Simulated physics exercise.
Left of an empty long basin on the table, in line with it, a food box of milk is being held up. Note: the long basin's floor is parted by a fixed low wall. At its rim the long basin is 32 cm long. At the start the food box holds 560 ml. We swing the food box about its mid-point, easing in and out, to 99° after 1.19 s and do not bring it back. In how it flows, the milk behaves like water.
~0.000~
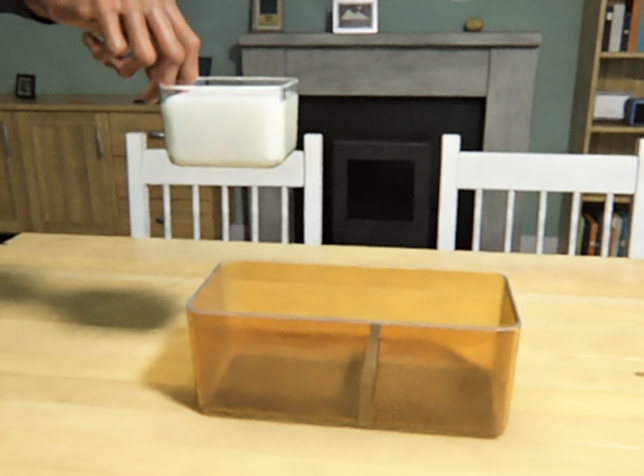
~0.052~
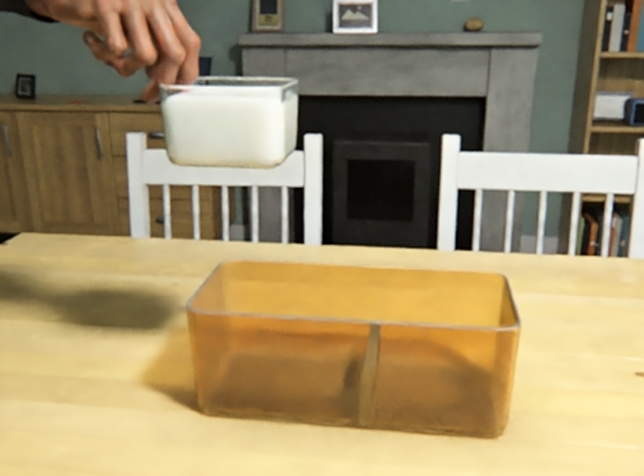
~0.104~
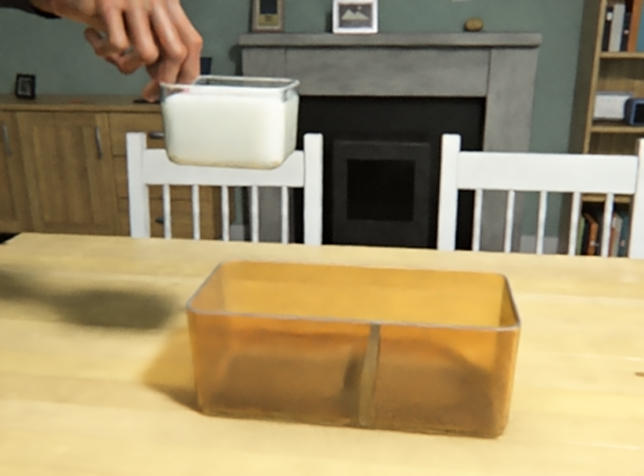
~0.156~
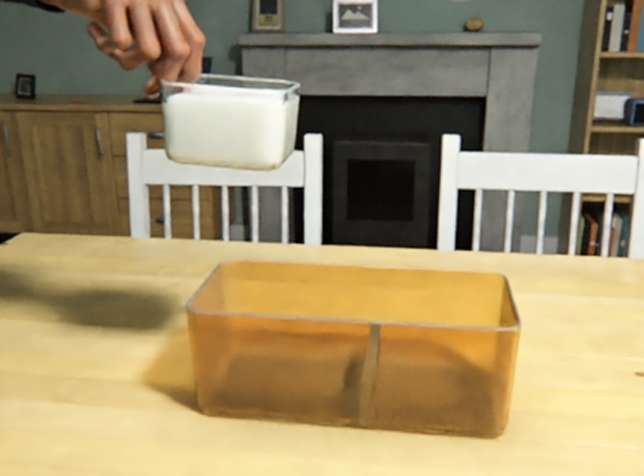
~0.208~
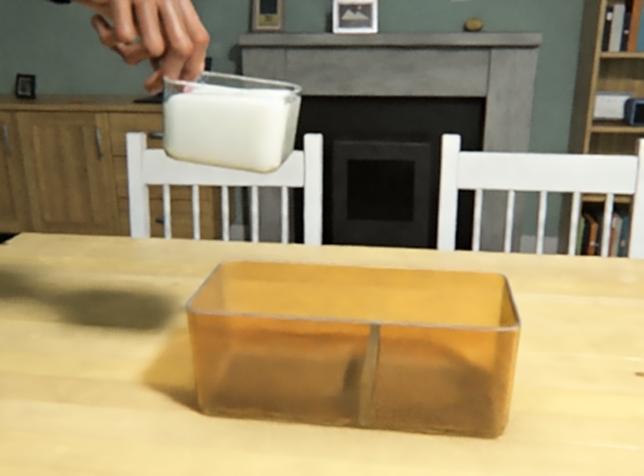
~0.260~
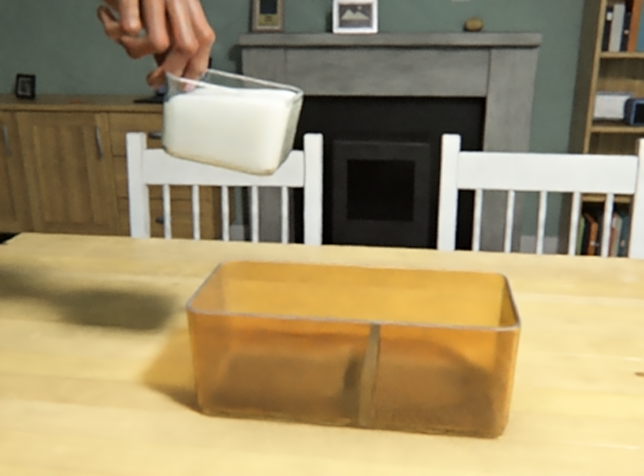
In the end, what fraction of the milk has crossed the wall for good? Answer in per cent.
In the end about 60 per cent has crossed for good.
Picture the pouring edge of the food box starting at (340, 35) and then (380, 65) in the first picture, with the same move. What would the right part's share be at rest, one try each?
Try 1: 90 %; try 2: 95 %.
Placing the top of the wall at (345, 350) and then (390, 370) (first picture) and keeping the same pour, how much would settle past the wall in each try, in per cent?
Result: 75 per cent, then 40 per cent.
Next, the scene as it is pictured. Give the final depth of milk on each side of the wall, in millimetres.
Depths at rest: Left around 10 mm, right around 20 mm.
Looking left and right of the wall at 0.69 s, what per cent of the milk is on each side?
5 on the left, 5 on the right, roughly.
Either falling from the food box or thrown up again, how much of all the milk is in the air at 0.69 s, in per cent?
Estimate: Some 30 % of the total.
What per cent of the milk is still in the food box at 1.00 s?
About 14 per cent.
By 0.69 s the tilt is 62° and 59 per cent is still to pour, 5 is left of the wall and 5 right of it.
By 1.00 s the tilt is 93° and 14 per cent is still to pour, 16 is left of the wall and 58 right of it.
By 1.33 s the tilt is 99° and 2 per cent is still to pour, 36 is left of the wall and 59 right of it.
By 1.69 s the tilt is 99° and 0 per cent is still to pour, 40 is left of the wall and 59 right of it.
At rest 40 per cent lies left of the wall, 60 right of it and 1 outside.
